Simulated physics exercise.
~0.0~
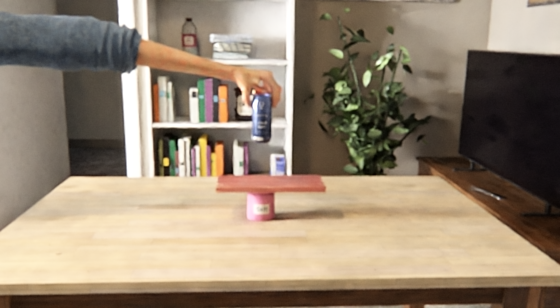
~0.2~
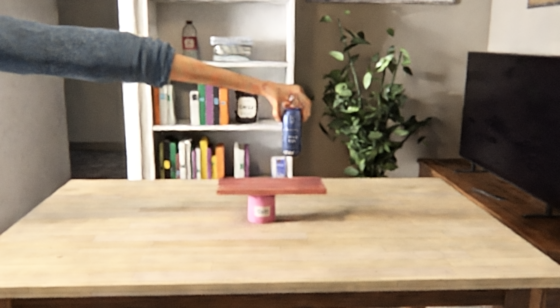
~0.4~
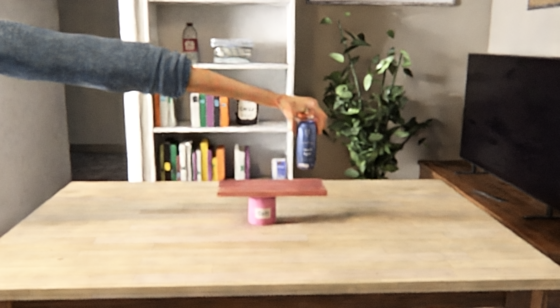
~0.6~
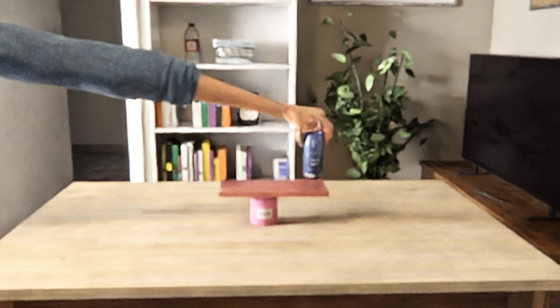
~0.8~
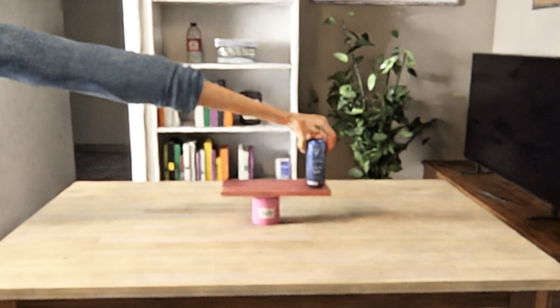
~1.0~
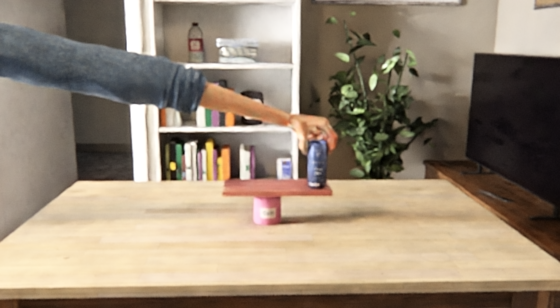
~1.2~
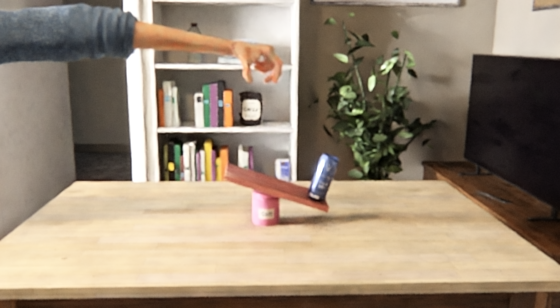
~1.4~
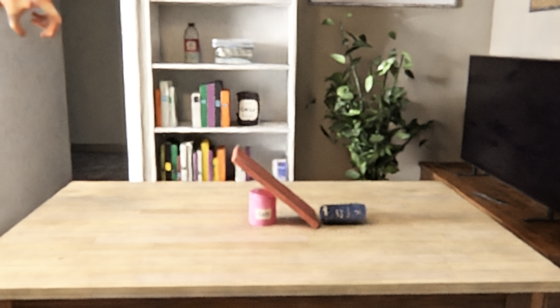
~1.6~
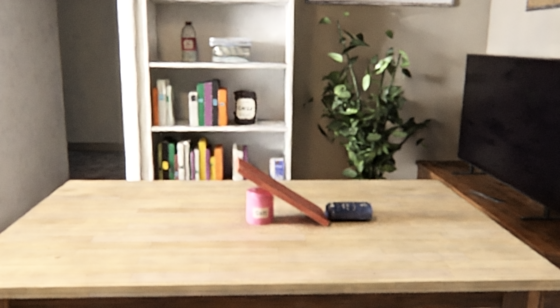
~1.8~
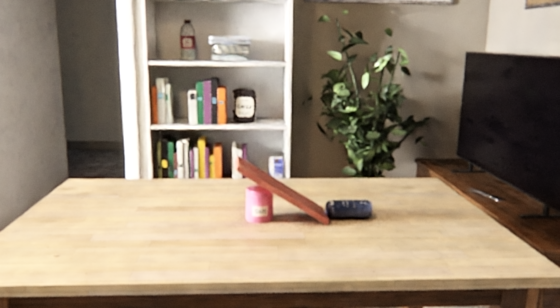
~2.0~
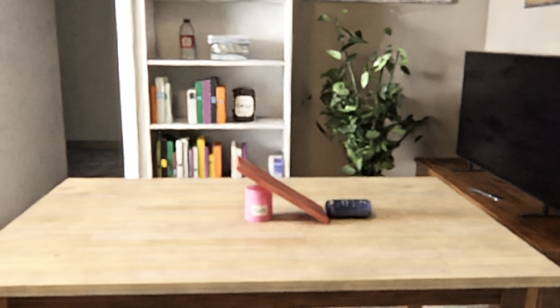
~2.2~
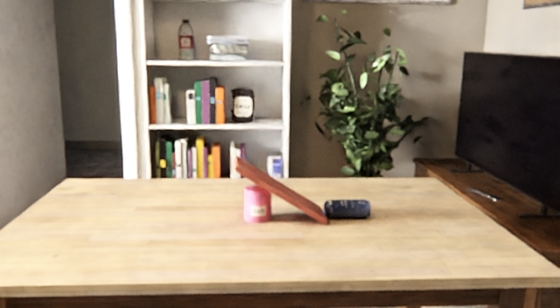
In a living room with a bookshelf, a leafy plant and a dark television behind a wooden table, a red board lies balanced across a small pink jar. An arm in a grey-blue sleeve reaches in from the left, carrying a blue can toward the board. The hand lowers the can upright onto the board's right end and holds it there briefly. Once it lets go and draws back, the board tips down to the right and the can leans. The can falls onto its side on the table, where it rests beside the slanted board, still propped against the upright jar.
